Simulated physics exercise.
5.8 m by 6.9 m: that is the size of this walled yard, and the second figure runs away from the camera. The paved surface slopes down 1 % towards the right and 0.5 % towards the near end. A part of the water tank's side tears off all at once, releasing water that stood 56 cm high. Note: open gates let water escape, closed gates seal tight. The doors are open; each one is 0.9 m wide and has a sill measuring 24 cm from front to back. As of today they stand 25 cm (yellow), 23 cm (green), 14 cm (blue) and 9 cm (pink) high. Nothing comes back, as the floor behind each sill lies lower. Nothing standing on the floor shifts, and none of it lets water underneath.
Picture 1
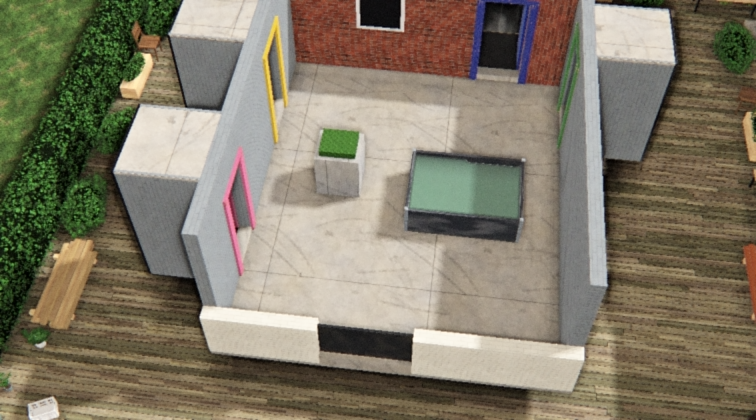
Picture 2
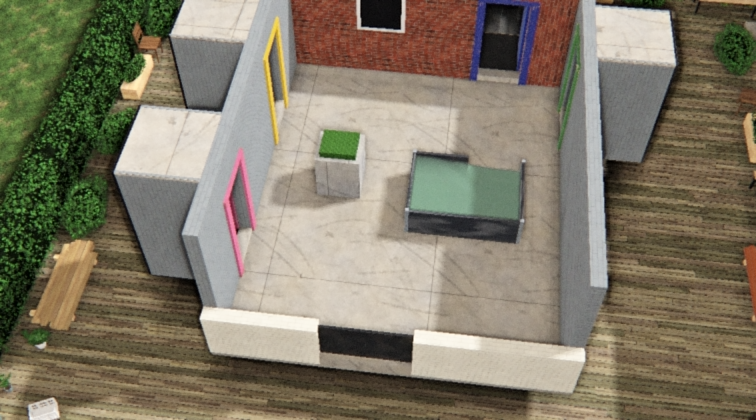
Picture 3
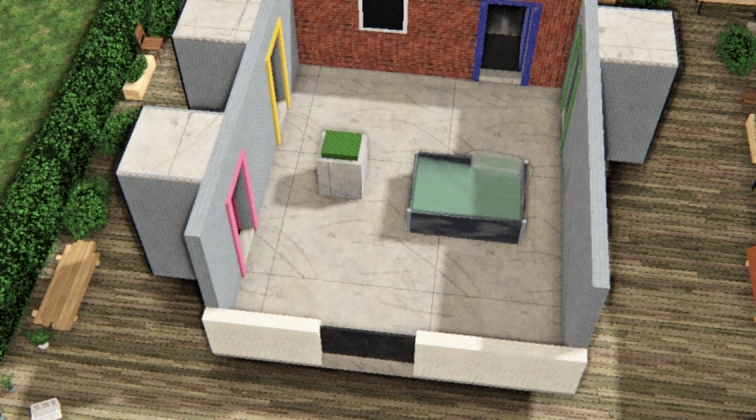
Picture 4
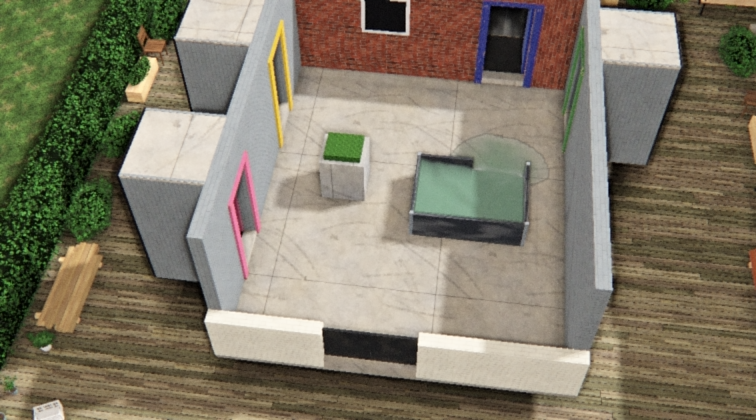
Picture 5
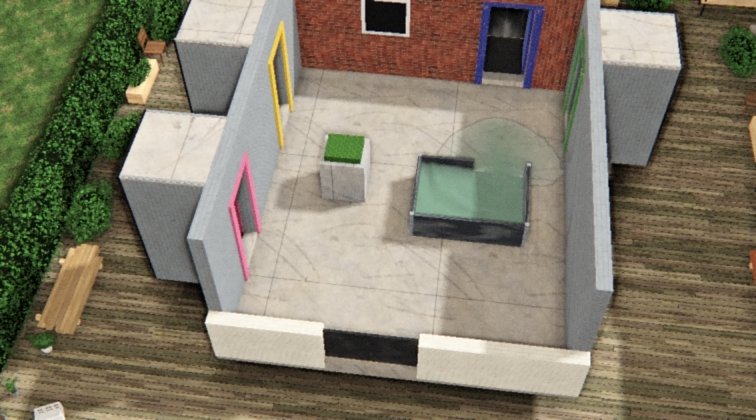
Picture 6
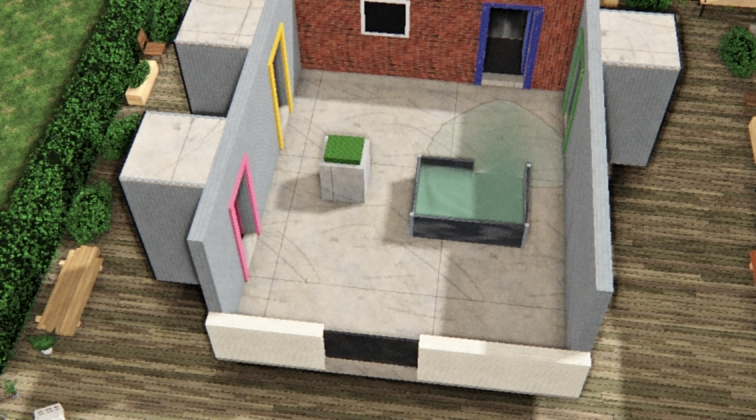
Part of the far side of a dark tank broke away, and greenish water poured through the gap, spreading in a widening, thin sheet across the pale paved floor towards the blue door.
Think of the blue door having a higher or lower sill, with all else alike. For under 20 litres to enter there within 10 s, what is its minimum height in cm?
Its minimum height would be about 20 cm.
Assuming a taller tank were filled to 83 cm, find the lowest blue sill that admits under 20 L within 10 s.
Roughly 32 centimetres.
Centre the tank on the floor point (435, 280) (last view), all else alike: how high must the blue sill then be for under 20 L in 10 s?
Close to 13.0 cm would do it.
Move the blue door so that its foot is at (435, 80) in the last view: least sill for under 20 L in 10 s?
It needs roughly 9.0 cm.
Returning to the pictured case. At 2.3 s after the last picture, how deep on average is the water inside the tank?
Roughly 22 cm.
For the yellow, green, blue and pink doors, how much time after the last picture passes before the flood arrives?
It gets to yellow after 3.6 s, green after 0.1 s, blue after 0.1 s and pink after 5.5 s.
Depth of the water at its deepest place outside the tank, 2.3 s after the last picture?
I'd estimate roughly 24 cm.
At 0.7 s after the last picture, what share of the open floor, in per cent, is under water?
Around 20 per cent of the free floor.
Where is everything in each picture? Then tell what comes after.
Still water, 56 cm deep, in the water tank at (466, 187); the blue door at (502, 46) is dry, in the first frame.
The gap is on the far side, the front 0.3 m out at a hidden place; the back of the water tank holds 56 cm, in the second frame.
The gap is on the far side, the front 0.7 m out at (475, 154); the back of the water tank holds 56 cm, in the third frame.
Water pours out on the far side and has run 1.2 m, to (487, 137); about 7 cm deep outside, 55 cm at the back, in the fourth frame.
The front is at (489, 121), 1.7 m from the gap on the far side; 2.8 m2 of floor is wet, 50 cm left at the back, in the fifth frame.
The gap is on the far side, the front 2.3 m out at (498, 103); the back of the water tank holds 47 cm; 0.5 m in a straight line remain to the blue door at (507, 51), in the sixth frame.
Then, 0.7 s after the last picture water covers 20 % of the floor, deepest (42 cm) near (563, 93); 24 cm at the blue door, 8 litres in over its 14 cm sill.
Then, 2.3 s after the last picture water covers 25 % of the floor, deepest (24 cm) near (555, 135); 20 cm at the blue door, 68 litres in over its 14 cm sill.
Then, 9.3 s after the last picture water covers 85 % of the floor, deepest (8 cm) near (427, 360); 5 cm at the blue door, 79 litres in over its 14 cm sill.
At the blue door as built, the water peaked near 26 cm, 1.3 s after the last picture.
Run again over the same 10 s with other heights there, 47 litres in over 16.5 cm, 9 litres over 22 cm. The limit of 20 litres is kept from about 20 cm up.
